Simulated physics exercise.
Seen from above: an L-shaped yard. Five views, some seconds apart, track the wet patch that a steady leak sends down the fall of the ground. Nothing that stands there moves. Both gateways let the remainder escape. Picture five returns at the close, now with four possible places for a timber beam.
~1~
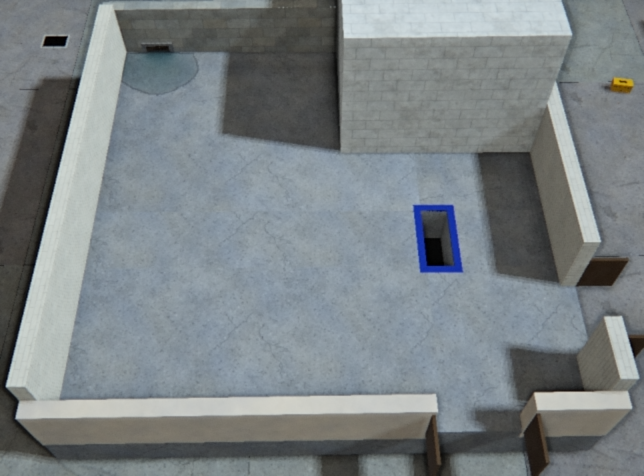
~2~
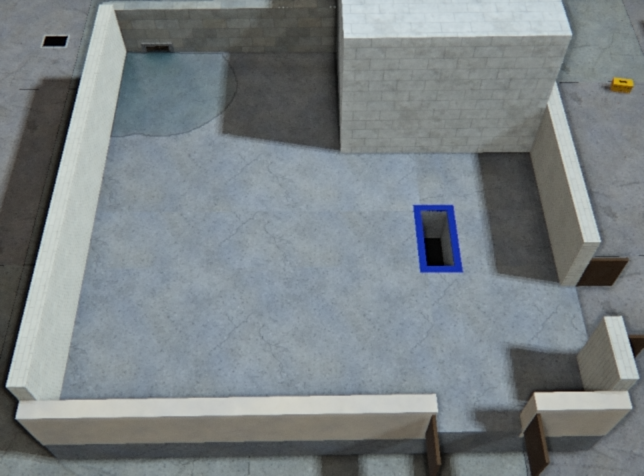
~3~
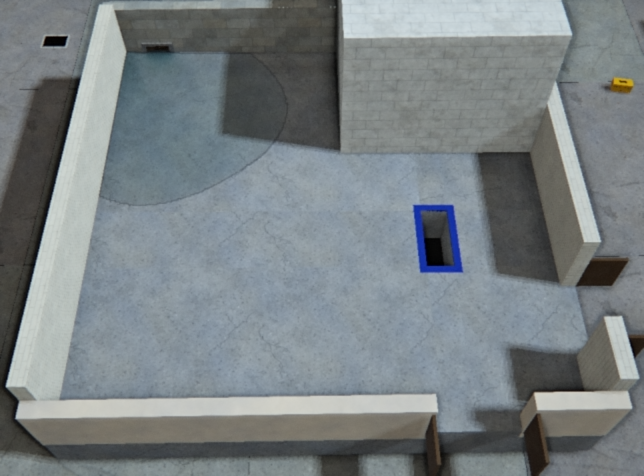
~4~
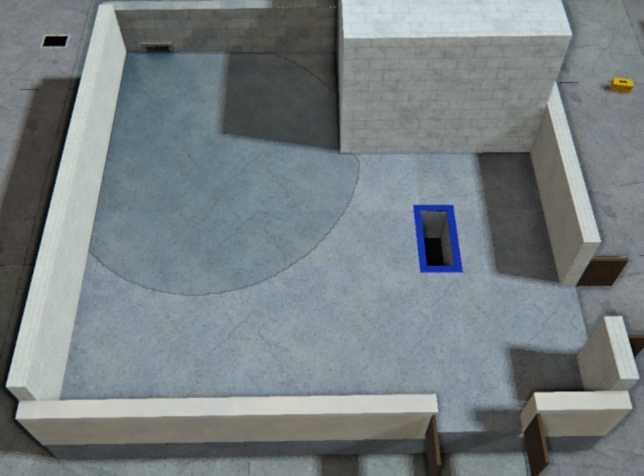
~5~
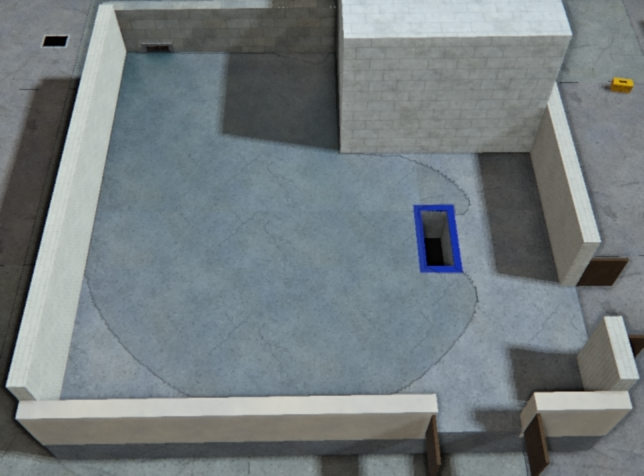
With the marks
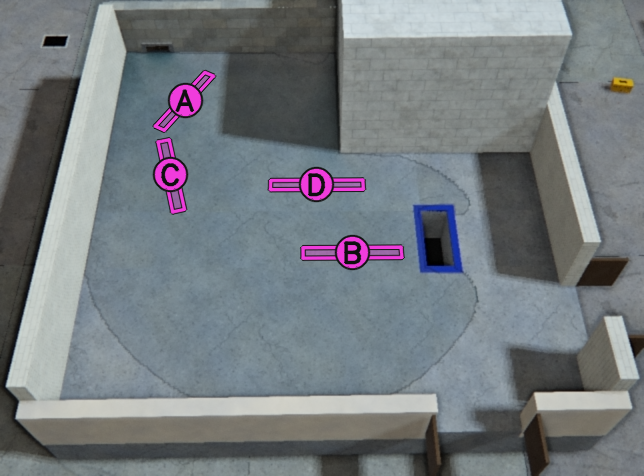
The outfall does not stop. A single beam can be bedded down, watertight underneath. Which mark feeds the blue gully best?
The answer is spot B.
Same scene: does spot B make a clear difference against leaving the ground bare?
Yes.
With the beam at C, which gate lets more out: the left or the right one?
More leaves on the right.
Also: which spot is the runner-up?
Here it is spot C.
On the marked copy, A from (159, 128) to (209, 74); B from (303, 252) to (401, 252); C from (163, 140) to (178, 210); D from (270, 185) to (363, 184).
If A is chosen, about 13 % of the stream runs into the blue gully, about 87 % out by the gates.
If B is chosen, about 42 % of the stream runs into the blue gully, about 58 % out by the gates.
If C is chosen, about 20 % of the stream runs into the blue gully, about 79 % out by the gates.
If D is chosen, about 12 % of the stream runs into the blue gully, about 87 % out by the gates.
